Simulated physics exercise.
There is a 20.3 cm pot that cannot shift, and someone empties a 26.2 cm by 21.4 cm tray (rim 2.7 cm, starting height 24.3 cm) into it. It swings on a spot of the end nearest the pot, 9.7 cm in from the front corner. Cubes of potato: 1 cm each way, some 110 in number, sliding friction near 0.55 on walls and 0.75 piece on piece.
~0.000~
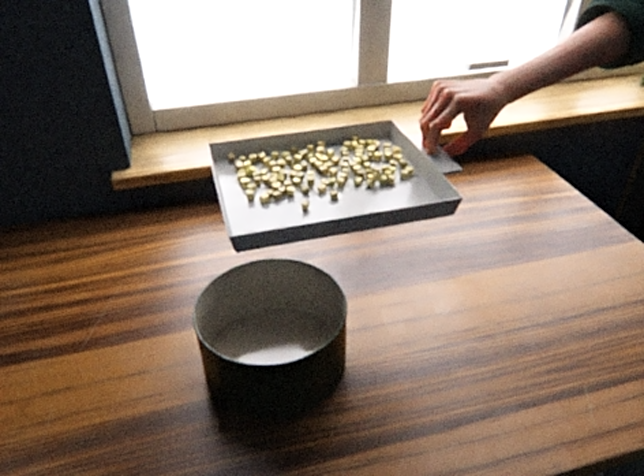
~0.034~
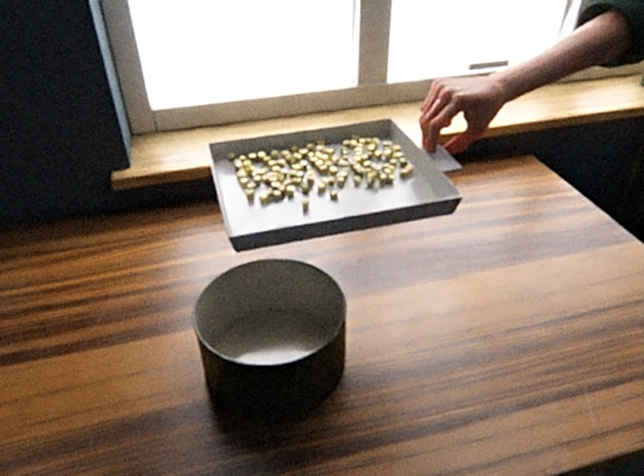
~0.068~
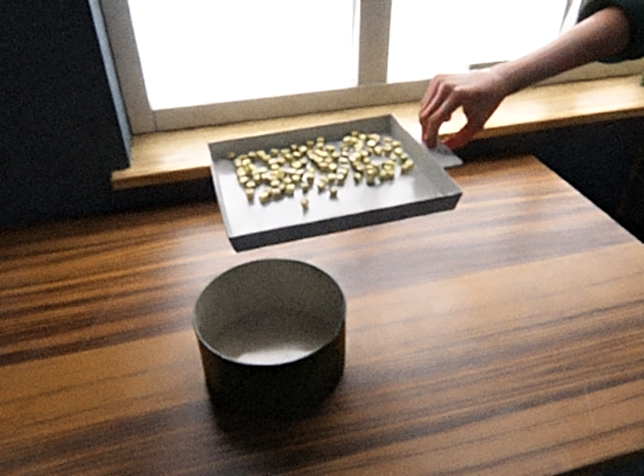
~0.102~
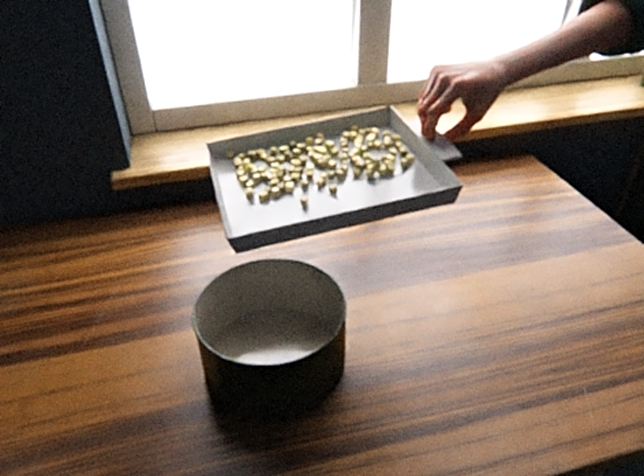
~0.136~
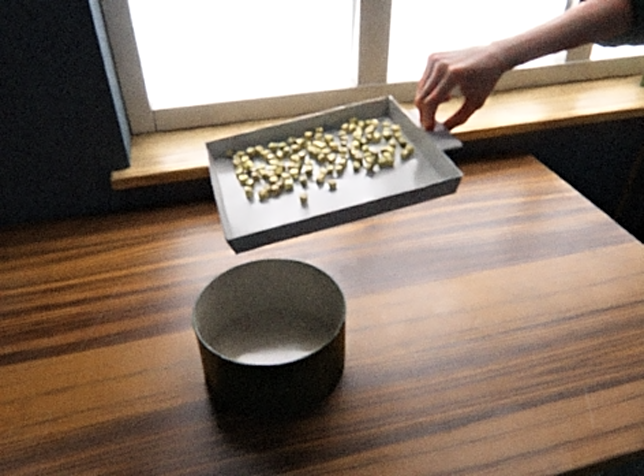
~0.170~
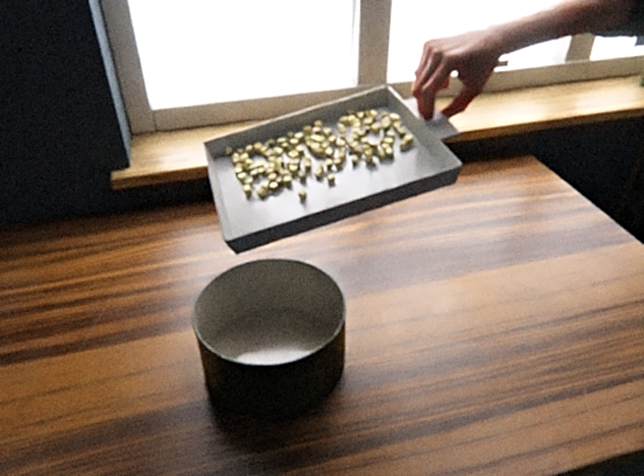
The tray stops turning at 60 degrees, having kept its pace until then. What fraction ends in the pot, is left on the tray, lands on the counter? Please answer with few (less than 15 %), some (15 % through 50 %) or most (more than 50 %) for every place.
Pot: Few, tray: Most, counter: Some.
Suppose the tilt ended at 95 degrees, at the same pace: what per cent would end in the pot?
That would be around 25 percent.
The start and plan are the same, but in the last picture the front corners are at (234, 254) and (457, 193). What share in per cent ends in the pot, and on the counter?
Split: Pot = 20, counter = 10.
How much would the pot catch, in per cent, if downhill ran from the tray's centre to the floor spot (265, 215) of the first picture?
Something like 15 per cent of the pieces.
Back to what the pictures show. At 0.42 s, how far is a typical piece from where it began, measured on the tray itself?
Around 0 centimetres.
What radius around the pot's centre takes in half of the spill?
Roughly 32 centimetres.
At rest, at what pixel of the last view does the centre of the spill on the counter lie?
Near (49, 433).
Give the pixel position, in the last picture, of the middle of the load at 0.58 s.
Load centre, approx.: (249, 134) px.
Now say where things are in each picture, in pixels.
In the first frame, tray tilt 0 degrees, front corners at (233, 232) and (457, 195); middle of the pieces at (319, 166); pot at (271, 306).
In the second frame, tray tilt 0 degrees, front corners at (233, 232) and (457, 194); middle of the pieces at (319, 165).
In the third frame, tray tilt 2 degrees, front corners at (232, 233) and (457, 190); middle of the pieces at (319, 163).
In the fourth frame, tray tilt 4 degrees, front corners at (231, 234) and (457, 183), lowest corner left front; middle of the pieces at (318, 159).
In the fifth frame, tray tilt 8 degrees, front corners at (230, 235) and (456, 174), lowest corner left front; middle of the pieces at (317, 154).
In the sixth frame, tray tilt 11 degrees, front corners at (229, 236) and (455, 163), lowest corner left front; middle of the pieces at (316, 149); pot at (270, 305). Its pace works out near 100 degrees a second.
After 0.42 s, tilt 36 degrees; the tray holds 100 %, the pot 0 %.
Then, at 0.58 s, tilt 52 degrees; the tray holds 100 %, the pot 0 %.
After 0.87 s, tilt 60 degrees; the tray holds 75 %, the pot 0 %.
In the end, at 2.3 s, pot 5 %, tray 70 %, counter 30 %.
